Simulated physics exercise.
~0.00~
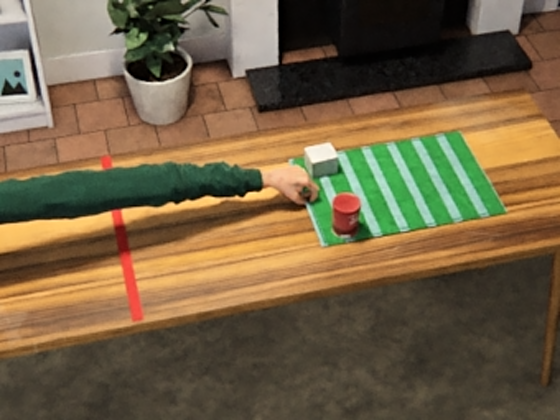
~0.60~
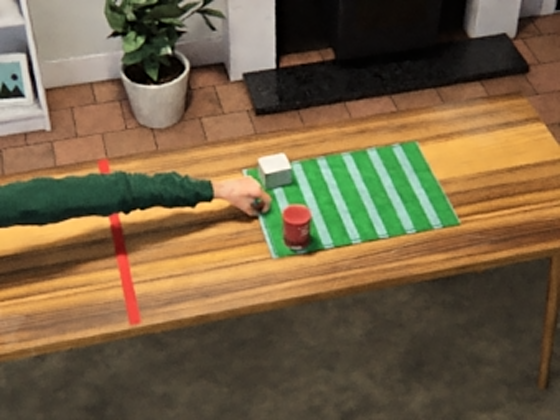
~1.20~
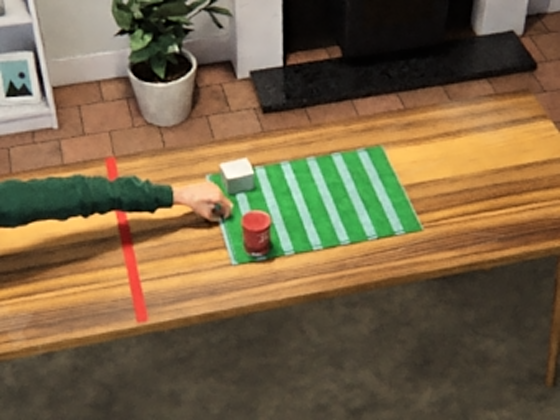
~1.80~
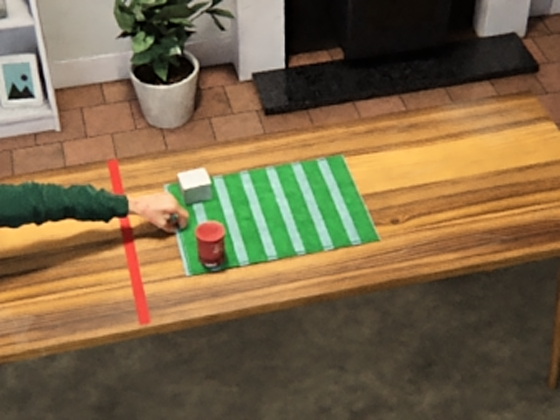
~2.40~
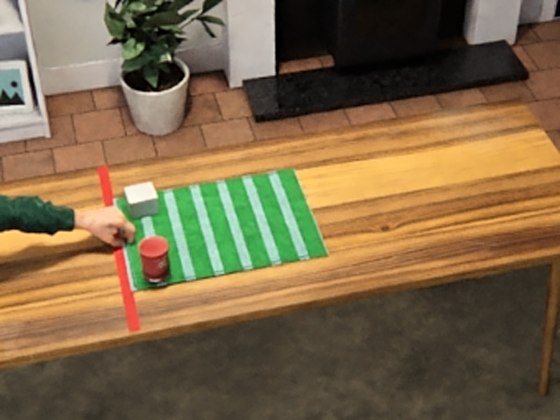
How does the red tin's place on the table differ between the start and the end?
At the start the red tin is well to the right of the red tape strip. By the end it is much farther left, standing just to the right of the tape.
